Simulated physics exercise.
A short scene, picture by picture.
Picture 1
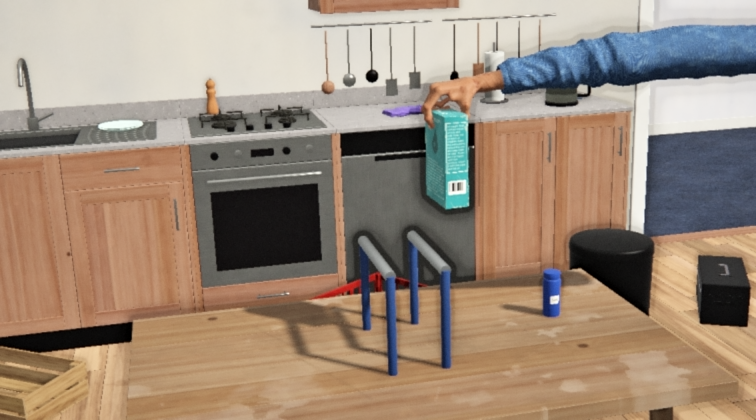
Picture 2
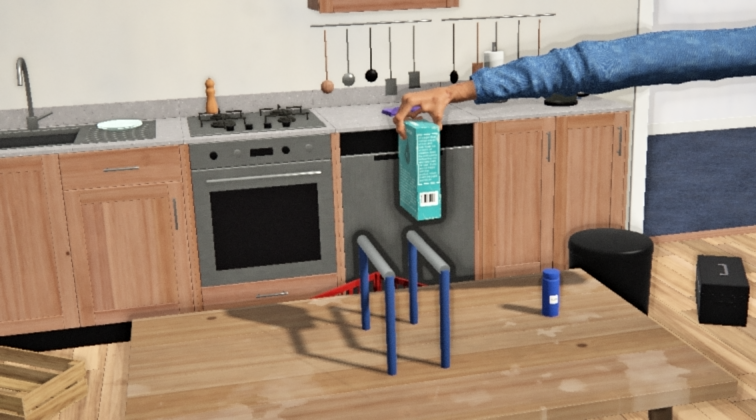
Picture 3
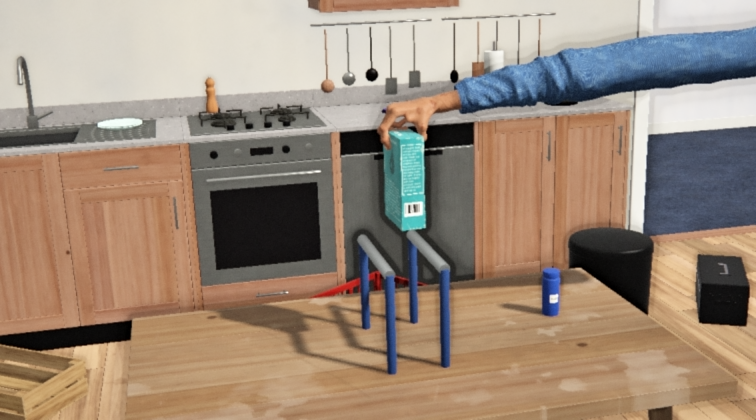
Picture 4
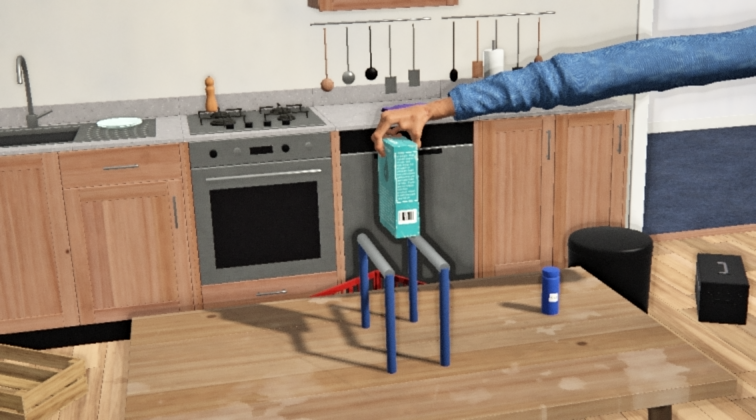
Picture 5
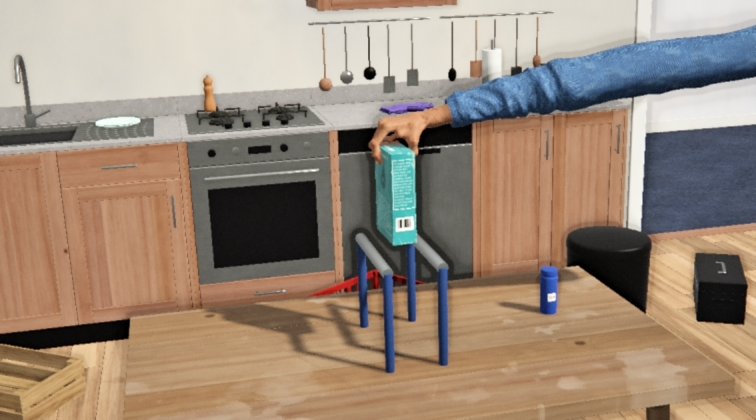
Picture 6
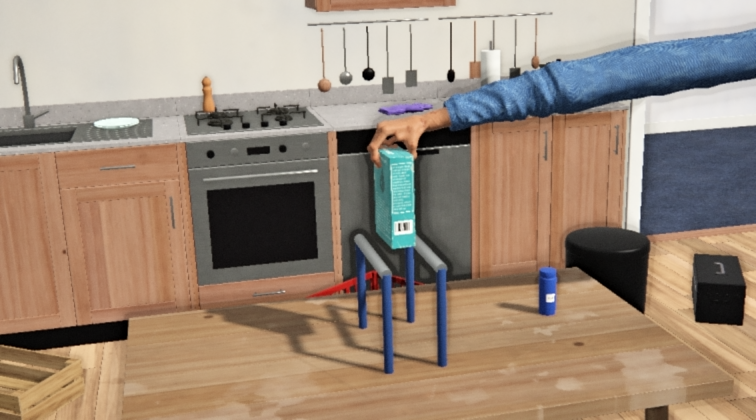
In a kitchen, a hand in a blue sleeve carried a turquoise packet leftward and down over a wooden table, then held it just above two raised grey bars, while a blue shaker stood nearby.
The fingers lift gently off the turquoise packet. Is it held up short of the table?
The likely result is that it travels down to the table.
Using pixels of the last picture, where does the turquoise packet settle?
Roughly (397, 305).
Then, 0.20 s past the last view, turquoise packet displaced about its own width near (395, 239).
Then, 0.30 s past the last view, turquoise packet displaced well along near (397, 304).
Finally, moved from the start, turquoise packet; blue shaker still in place. Final places as the last picture's camera would see them, turquoise packet near (397, 305). The packet goes down the gap.
